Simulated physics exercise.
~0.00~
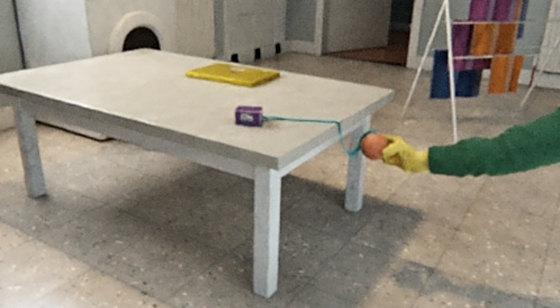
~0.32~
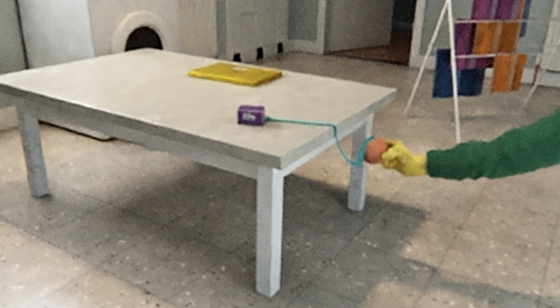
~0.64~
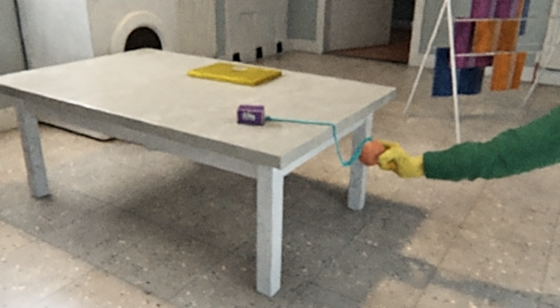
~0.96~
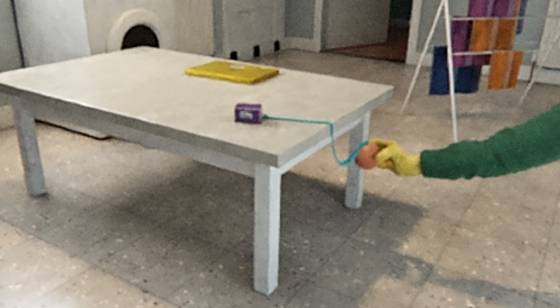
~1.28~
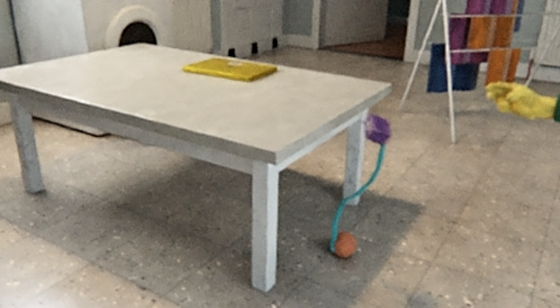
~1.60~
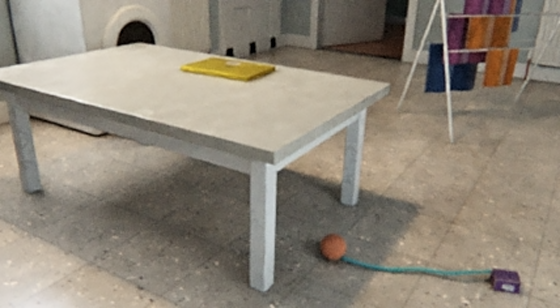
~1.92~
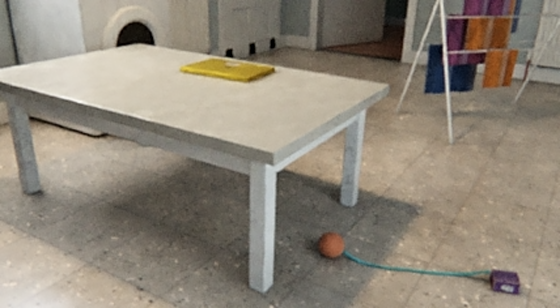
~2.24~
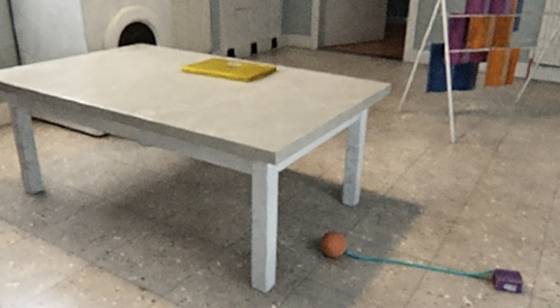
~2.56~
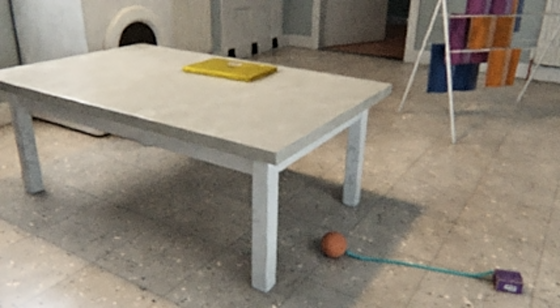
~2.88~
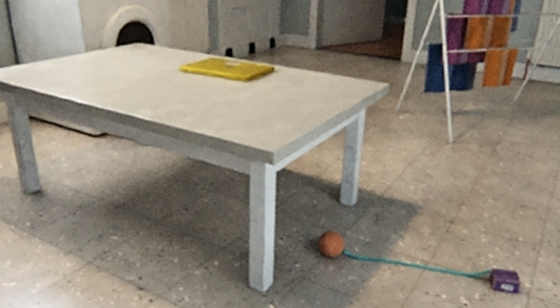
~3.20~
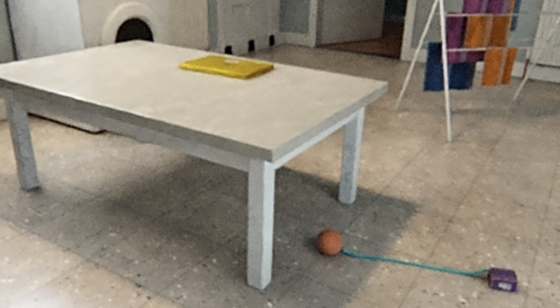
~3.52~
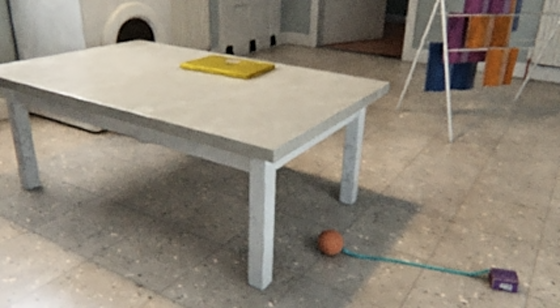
An orange tied by a ribbon to a purple box on a table dropped to the floor when a gloved hand let go, pulling the box over the edge, and both ended up lying on the floor while the yellow laptop stayed put.
